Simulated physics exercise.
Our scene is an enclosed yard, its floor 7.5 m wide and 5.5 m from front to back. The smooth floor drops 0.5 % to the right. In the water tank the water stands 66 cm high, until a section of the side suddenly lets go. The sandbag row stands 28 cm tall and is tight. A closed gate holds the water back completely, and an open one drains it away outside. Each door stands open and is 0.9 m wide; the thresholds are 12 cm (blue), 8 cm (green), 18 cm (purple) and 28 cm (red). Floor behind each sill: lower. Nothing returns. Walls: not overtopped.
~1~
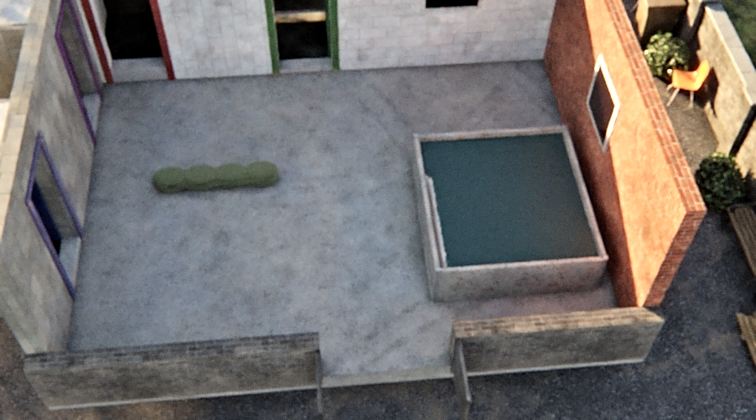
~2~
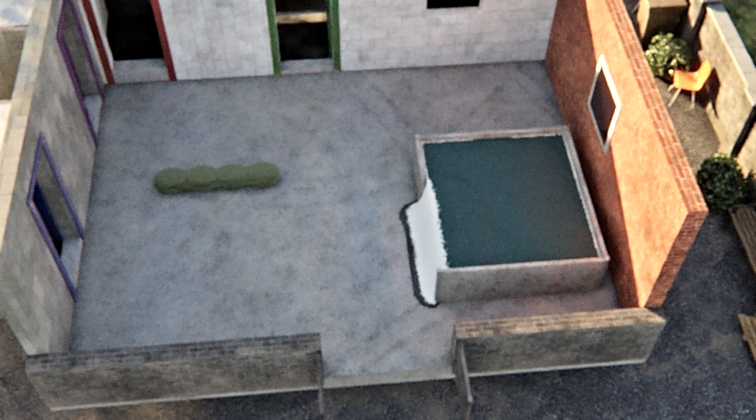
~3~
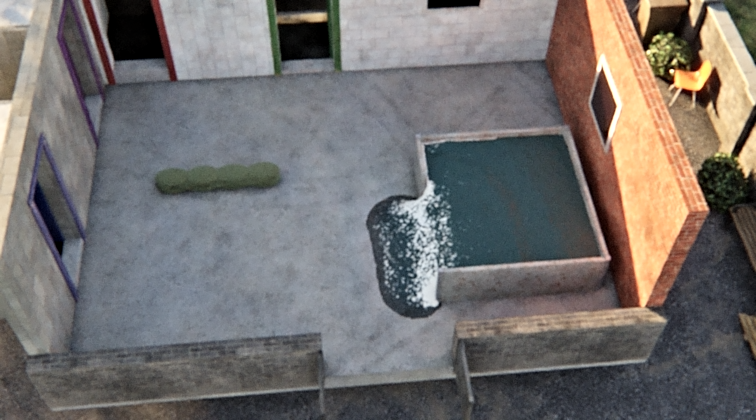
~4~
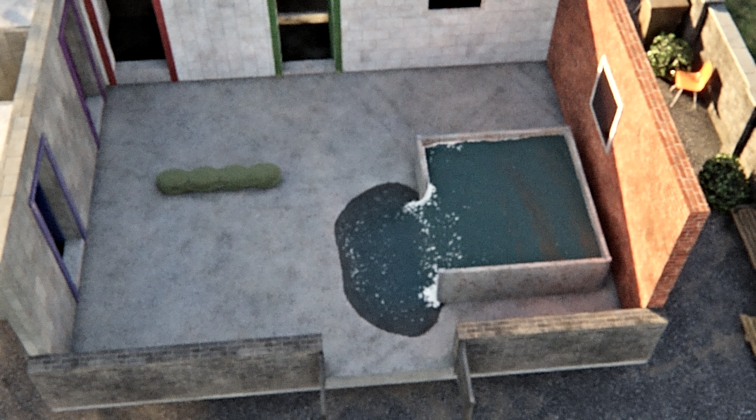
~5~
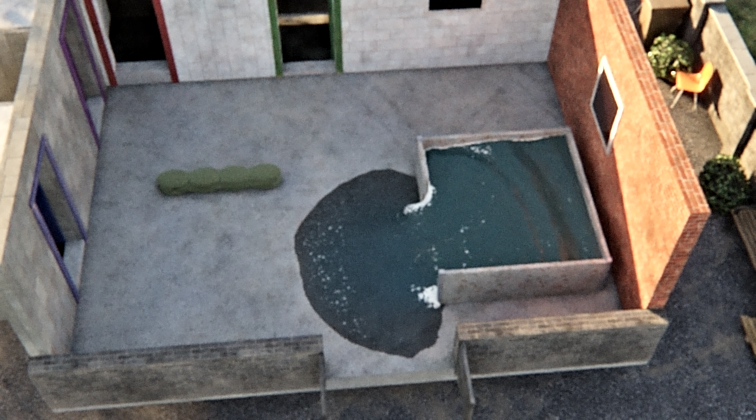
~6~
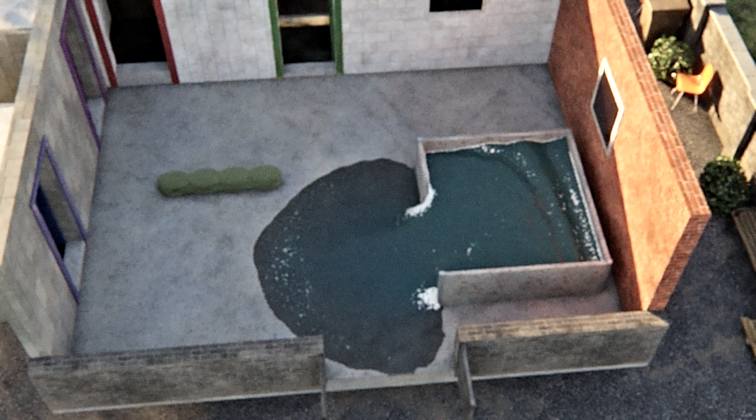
Dark water pours from the left side of a square tank and spreads across the yard floor.
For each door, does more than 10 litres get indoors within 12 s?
Door by door: Blue door - yes; green door - no; purple door - no; red door - no.
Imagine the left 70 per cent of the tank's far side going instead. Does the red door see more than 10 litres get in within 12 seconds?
Then red does not exceed it.
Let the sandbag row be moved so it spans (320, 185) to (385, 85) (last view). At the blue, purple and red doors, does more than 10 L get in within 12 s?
Door by door: Blue limit exceeded, purple limit kept, red limit kept.
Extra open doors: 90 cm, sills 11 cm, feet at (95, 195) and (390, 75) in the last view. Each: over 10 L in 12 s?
Door 1: Limit broken; door 2: Limit not reached.
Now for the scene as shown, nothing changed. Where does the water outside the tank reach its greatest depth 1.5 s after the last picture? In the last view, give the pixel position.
About (68, 382).
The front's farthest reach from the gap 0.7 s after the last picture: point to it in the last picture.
(81, 289).
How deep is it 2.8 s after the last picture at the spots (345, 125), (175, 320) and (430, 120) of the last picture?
The depths come out at 1, 8 and 0 centimetres, in the order listed.
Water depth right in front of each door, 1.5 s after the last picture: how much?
Door by door, in cm: Blue reads 24, green reads 0, purple reads 0, red reads 0.
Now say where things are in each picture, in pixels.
Still water, 66 cm deep, in the water tank at (505, 198), in the first picture.
Water pours out at (431, 243) and has run 0.9 m, to (429, 301); typically 5 cm deep outside, 66 cm at the water tank's back, in the second picture.
The front is at (405, 310), 1.1 m from the gap at (432, 243); 1.3 m2 of floor is under water; 66 cm left at the back of the water tank, in the third picture.
Water pours out at (433, 244) and has run 1.4 m, to (342, 222); typically 9 cm deep outside, 66 cm at the water tank's back, in the fourth picture.
Water pours out at (433, 246) and has run 1.9 m, to (302, 235); typically 7 cm deep outside, 65 cm at the water tank's back, in the fifth picture.
The front is at (261, 246), 2.5 m from the gap at (433, 247); 6.2 m2 of floor is under water; 58 cm left at the back of the water tank, in the sixth picture.
Then, 0.7 s after the last picture water covers 40 % of the floor and is deepest (34 cm) near (429, 286); blue door 2 cm at the sill, 0 L in, green door not reached, purple door not reached, red door not reached.
Then, 1.5 s after the last picture water covers 45 % of the floor and is deepest (46 cm) near (68, 382); blue door 24 cm at the sill, 22 L in, green door not reached, purple door not reached, red door not reached.
Then, 2.8 s after the last picture water covers 55 % of the floor and is deepest (32 cm) near (84, 268); blue door 30 cm at the sill, 114 L in, green door 2 cm at the sill, 0 L in, purple door 5 cm at the sill, 0 L in, red door 12 cm at the sill, 0 L in.
Then, 6.3 s after the last picture water covers 75 % of the floor and is deepest (15 cm) near (102, 130); blue door 13 cm at the sill, 185 L in, green door 5 cm at the sill, 0 L in, purple door 14 cm at the sill, 0 L in, red door 12 cm at the sill, 0 L in.
Then, 11.3 s after the last picture water covers 95 % of the floor and is deepest (15 cm) near (557, 153); blue door 6 cm at the sill, 186 L in, green door 5 cm at the sill, 0 L in, purple door 8 cm at the sill, 0 L in, red door 9 cm at the sill, 0 L in.
